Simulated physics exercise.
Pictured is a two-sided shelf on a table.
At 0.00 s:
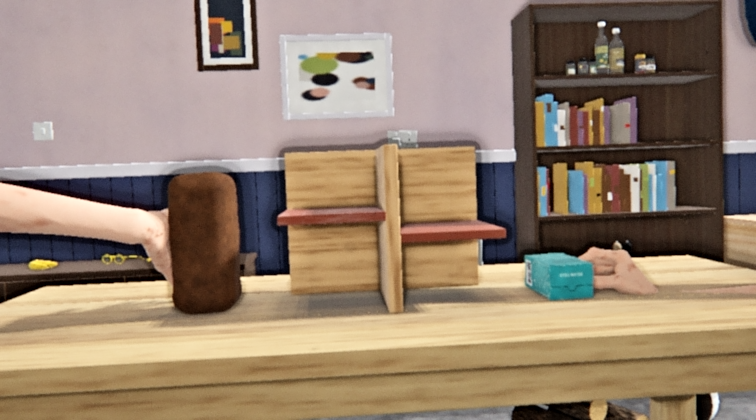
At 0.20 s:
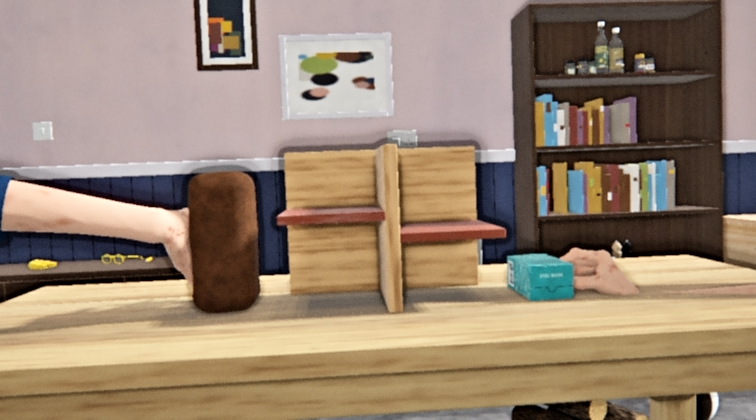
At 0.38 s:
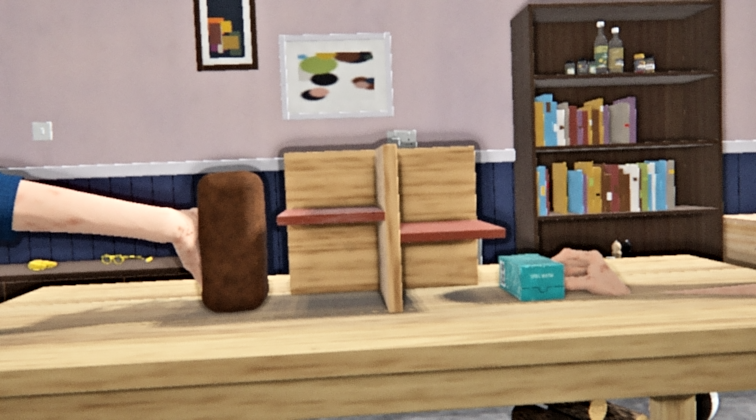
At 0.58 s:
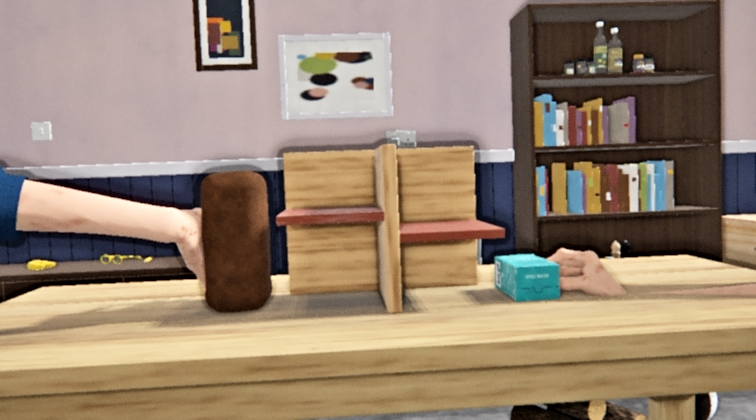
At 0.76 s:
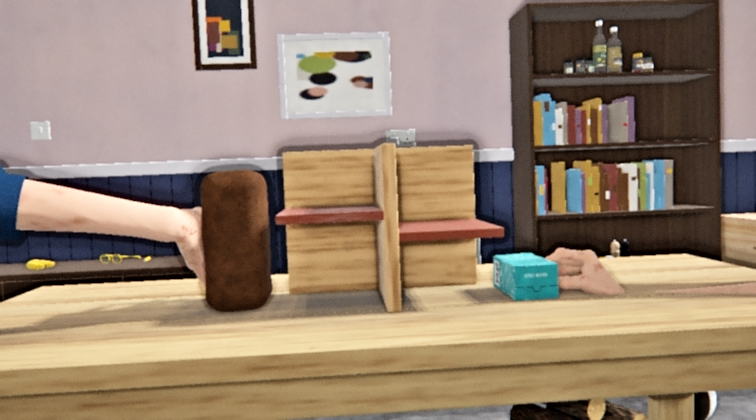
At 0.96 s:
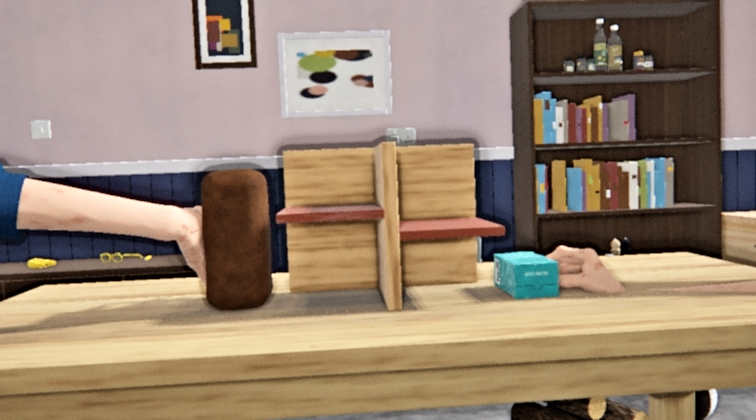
A brown loaf and a turquoise carton were slid a short way inward by hands from the left and right of a two-sided shelf on a table, then barely moved.
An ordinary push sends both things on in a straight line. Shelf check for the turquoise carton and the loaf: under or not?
My prediction: Turquoise carton: Fits; loaf: Blocked.
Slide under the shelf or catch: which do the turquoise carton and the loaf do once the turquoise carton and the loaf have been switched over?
Turquoise carton: Clear; loaf: Blocked.
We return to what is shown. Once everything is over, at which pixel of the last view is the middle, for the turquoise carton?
Its middle finishes close to (468, 277) in the last view.
By 1.24 s, turquoise carton sliding up to the opening near (511, 275); loaf sliding up to the opening near (249, 238).
By 1.48 s, turquoise carton part of the way in near (485, 277); loaf stopped at the opening near (251, 238).
By 2.22 s, turquoise carton all the way in near (468, 278); loaf stopped at the opening near (251, 238).
When it is over (4.0 s), the turquoise carton slides in, near (468, 278); the loaf catches on the edge, near (251, 238).
